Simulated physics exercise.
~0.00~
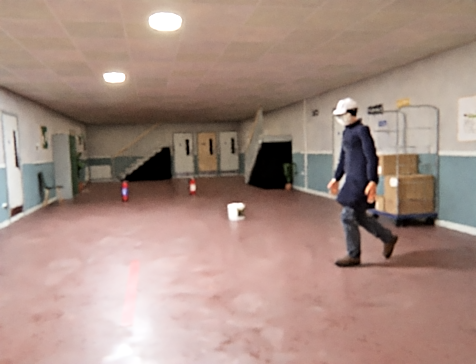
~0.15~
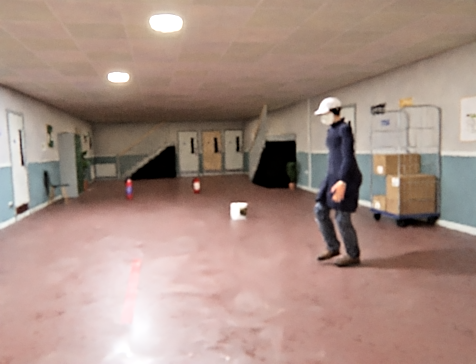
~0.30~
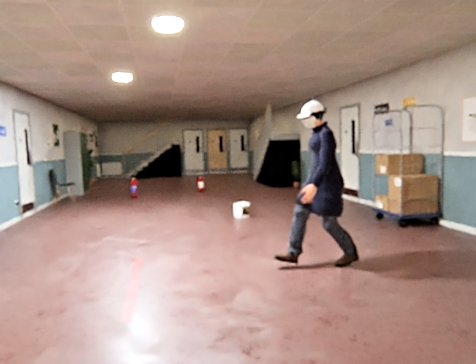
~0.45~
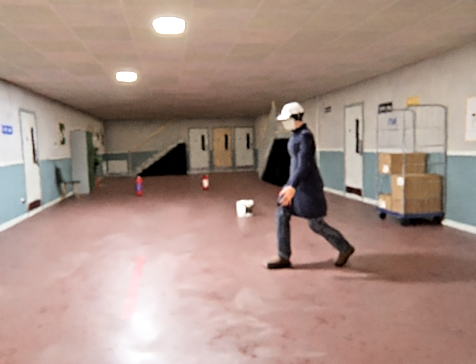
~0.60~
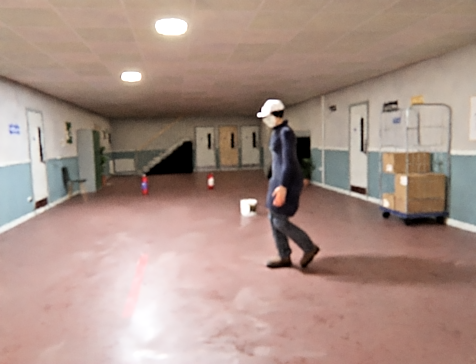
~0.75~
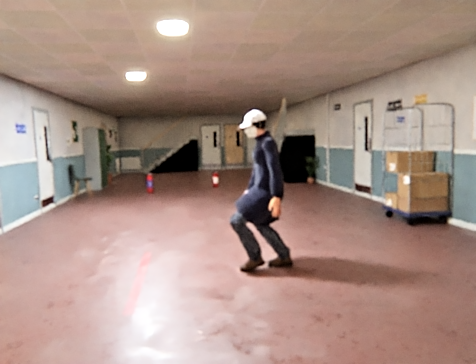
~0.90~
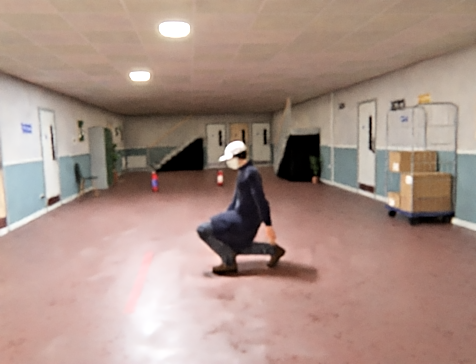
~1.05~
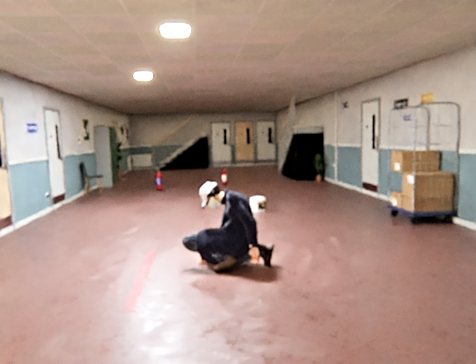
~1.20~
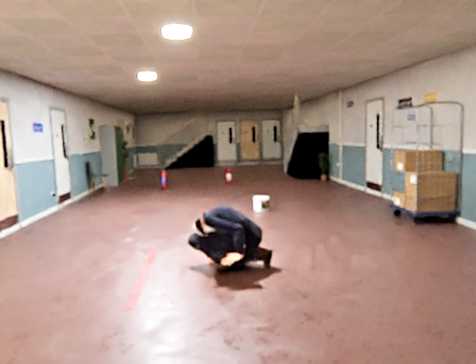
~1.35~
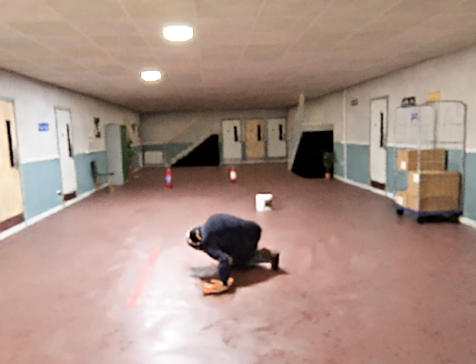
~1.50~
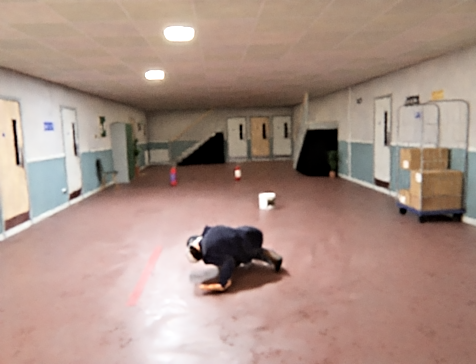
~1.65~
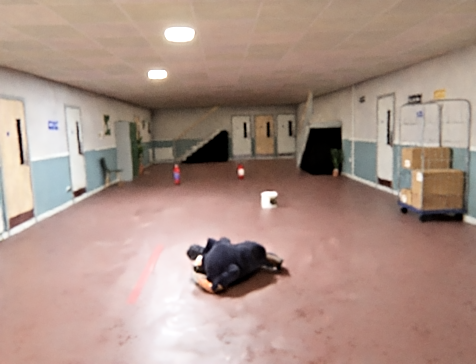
In the video, a person in a white cap and dark coat walks left across a wide hallway with a reddish floor, crouches, leans forward onto their hands, and sinks down, ending lying curled on the floor just short of a red tape line.
